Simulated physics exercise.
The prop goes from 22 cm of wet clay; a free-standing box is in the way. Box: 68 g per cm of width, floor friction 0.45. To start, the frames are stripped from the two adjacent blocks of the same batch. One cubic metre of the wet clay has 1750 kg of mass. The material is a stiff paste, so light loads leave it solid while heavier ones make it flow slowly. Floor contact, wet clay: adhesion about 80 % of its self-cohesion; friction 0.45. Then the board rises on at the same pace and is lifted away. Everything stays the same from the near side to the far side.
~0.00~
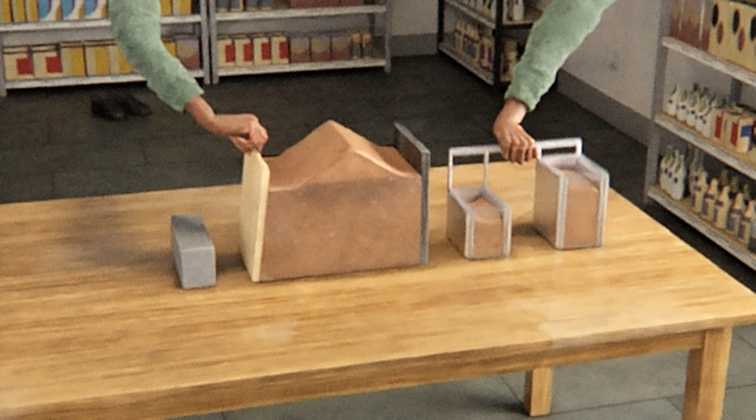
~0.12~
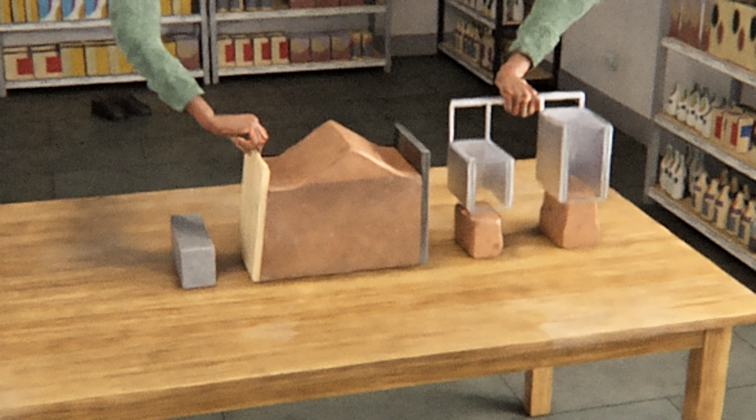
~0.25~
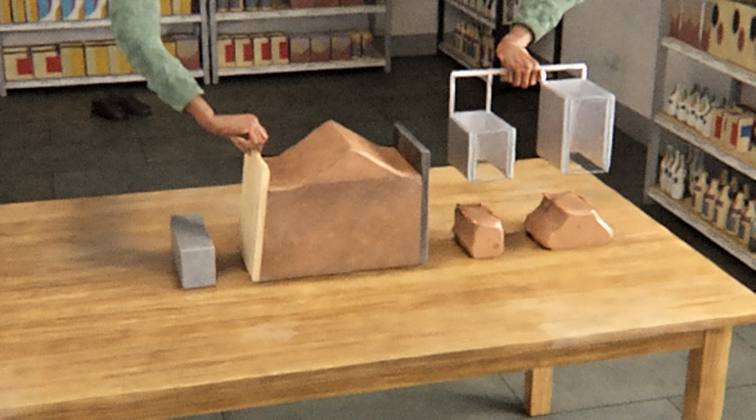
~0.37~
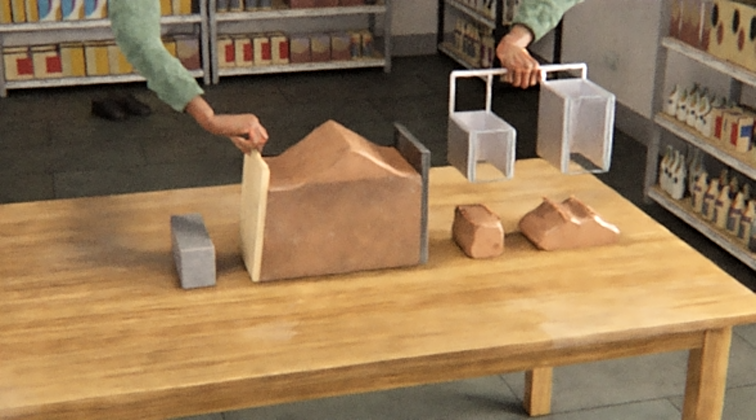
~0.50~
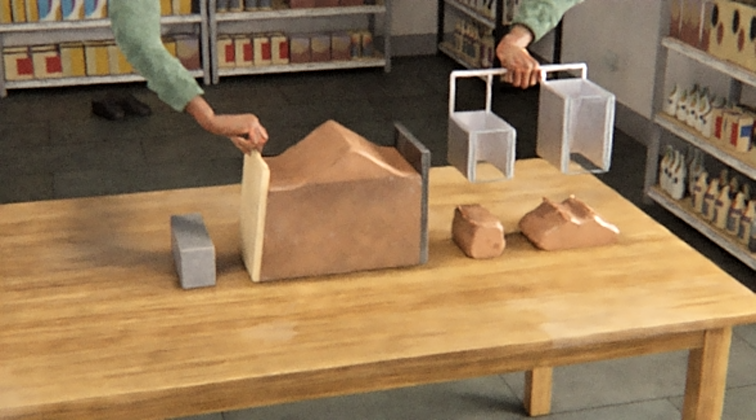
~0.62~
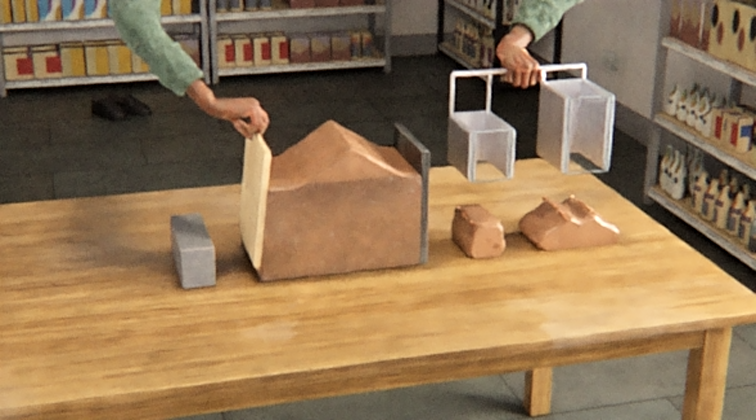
A hand lifted two joined casings off the small clay blocks on the right, which sagged, the larger one slumping into a low lump, and then another hand slightly raised the pale board beside the big clay mound.
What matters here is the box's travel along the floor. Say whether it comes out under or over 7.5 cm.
It comes out over.
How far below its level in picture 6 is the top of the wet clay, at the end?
Around 7.5 centimetres, give or take.
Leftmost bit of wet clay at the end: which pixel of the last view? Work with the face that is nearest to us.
It shows up near (140, 276) in the last picture.
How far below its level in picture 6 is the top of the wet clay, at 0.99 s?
Measured change: About 6.0 cm.
After 0.79 s, the box has not moved.
After 0.99 s, the box has been pushed 2.2 cm.
After 1.19 s, the box has been pushed 11 cm.
After 1.39 s, the box has been pushed 16 cm.
After 1.53 s, at the end, the box has been pushed 16 cm.
